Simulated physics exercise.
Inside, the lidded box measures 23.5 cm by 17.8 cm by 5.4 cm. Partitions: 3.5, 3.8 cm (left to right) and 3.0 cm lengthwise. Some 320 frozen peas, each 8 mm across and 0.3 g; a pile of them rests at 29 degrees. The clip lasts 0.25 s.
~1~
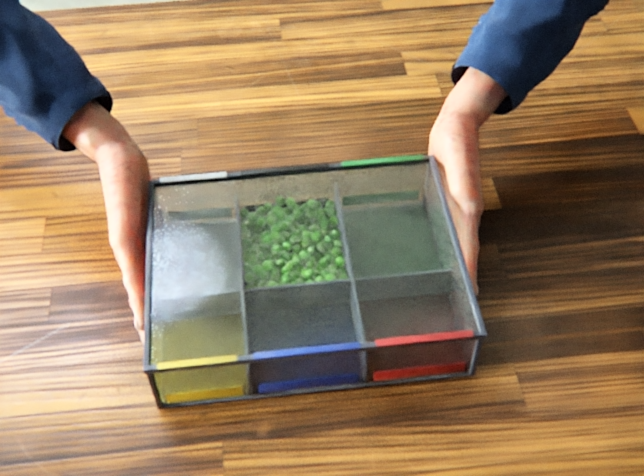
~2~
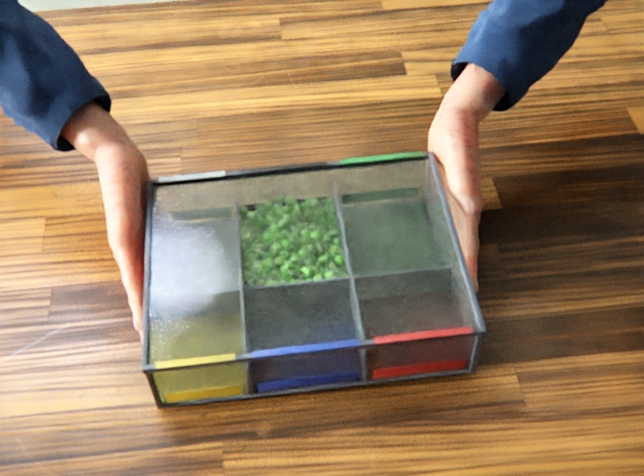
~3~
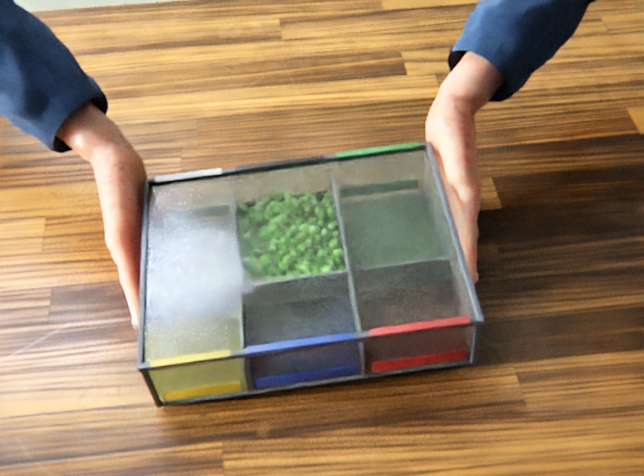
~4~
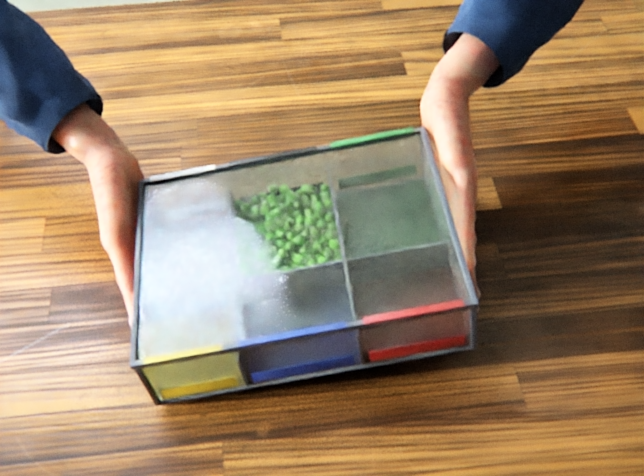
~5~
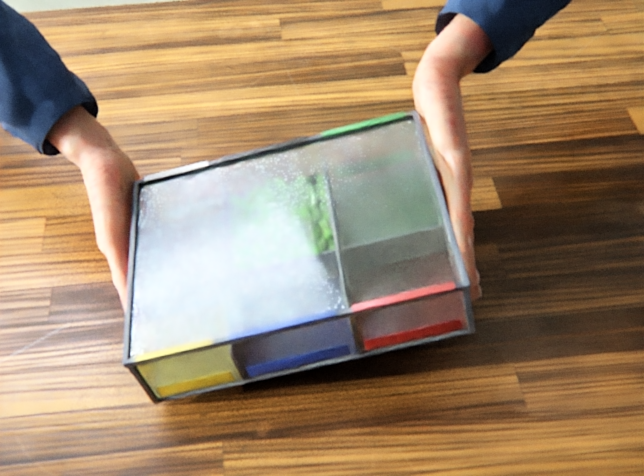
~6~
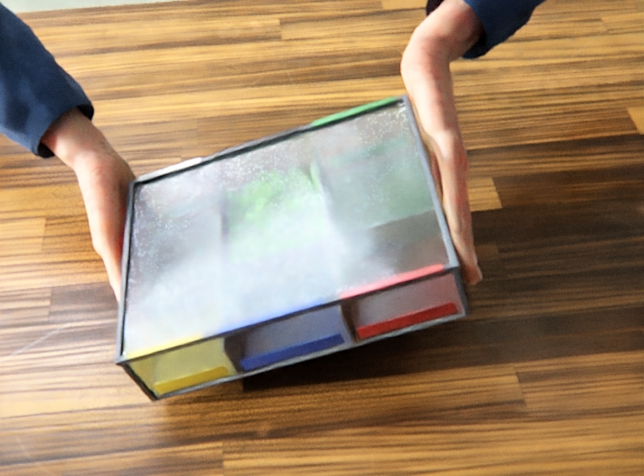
The video shows two hands holding a clear-lidded, divided box of green peas above a wooden surface, gradually raising its right side so it tilts leftward, while white mist spreads from the left compartments across the lid.
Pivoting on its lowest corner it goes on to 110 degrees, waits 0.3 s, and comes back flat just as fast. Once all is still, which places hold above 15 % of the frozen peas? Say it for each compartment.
Red compartment: No; blue compartment: No; green compartment: No; yellow compartment: No; white compartment: Yes; black compartment: Yes.
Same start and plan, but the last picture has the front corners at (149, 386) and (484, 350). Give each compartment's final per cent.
Red 10; blue 75; green 0; yellow 20; white 0; black 0.
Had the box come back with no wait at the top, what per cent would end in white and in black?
Then: White 70, black 25.
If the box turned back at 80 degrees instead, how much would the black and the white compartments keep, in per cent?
In that case black 50; white 50.
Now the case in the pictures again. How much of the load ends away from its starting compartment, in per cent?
Roughly 75 per cent.
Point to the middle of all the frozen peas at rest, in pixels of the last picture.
Near (199, 249).
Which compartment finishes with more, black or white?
The white compartment.
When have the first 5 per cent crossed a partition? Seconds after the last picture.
At about 0.65 s.
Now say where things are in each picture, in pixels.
In the first frame, box tilt 0 degrees, front corners at (150, 367) and (480, 333); black 100 %.
In the second frame, box tilt 1 degrees, front corners at (148, 367) and (479, 329).
In the third frame, box tilt 4 degrees, front corners at (144, 365) and (477, 319), lowest corner left back.
In the fourth frame, box tilt 8 degrees, front corners at (137, 363) and (471, 302), lowest corner left back.
In the fifth frame, box tilt 12 degrees, front corners at (129, 361) and (463, 284), lowest corner left back.
In the sixth frame, box tilt 17 degrees, front corners at (122, 359) and (452, 265), lowest corner left back; black 100 %.
Then, 1.25 s after the last picture, tilt 110 degrees; white 60 %, black 35 %.
Then, 2.08 s after the last picture, tilt 57 degrees; yellow 5 %, white 70 %, black 25 %.
Then, 2.93 s after the last picture, tilt 0 degrees; yellow 5 %, white 70 %, black 25 %.
In the end, red 0 %, blue 0 %, green 0 %, yellow 5 %, white 70 %, black 25 %.
